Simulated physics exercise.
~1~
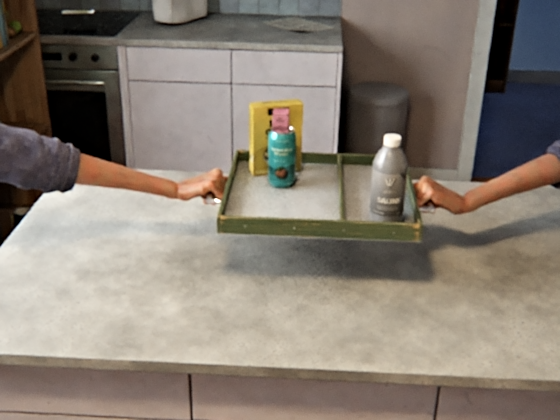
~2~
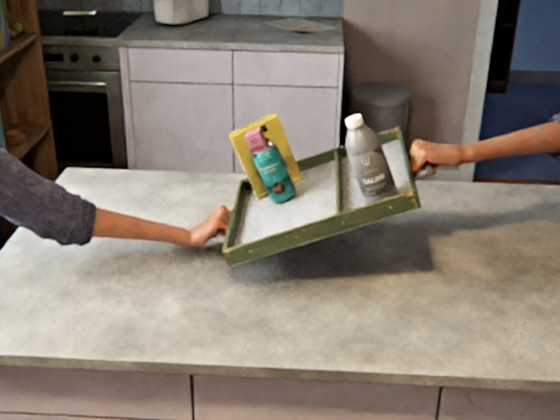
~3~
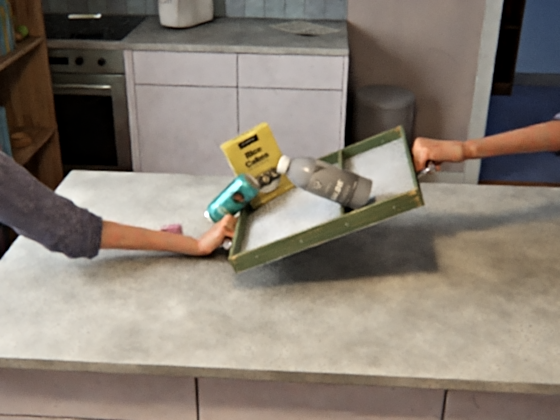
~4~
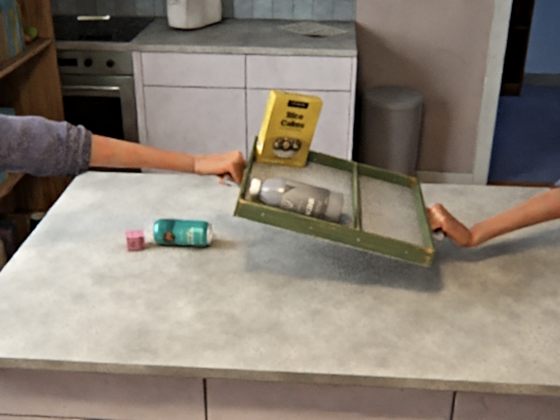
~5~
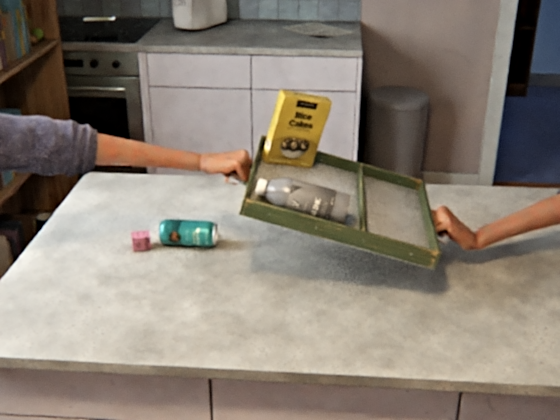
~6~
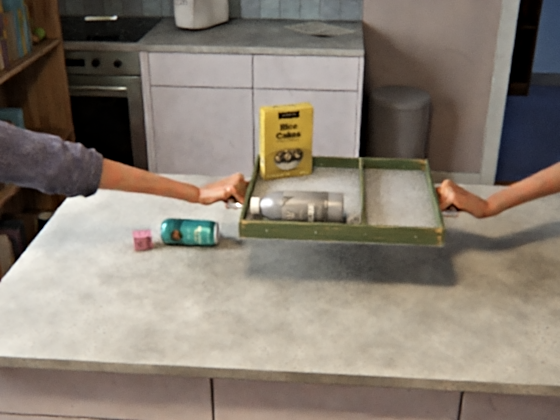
A green tray held by two hands over a table tips down to the left, sending the turquoise can and pink carton onto the tabletop and toppling the grey bottle, then tilts right and levels with the bottle on its side and yellow packet upright.
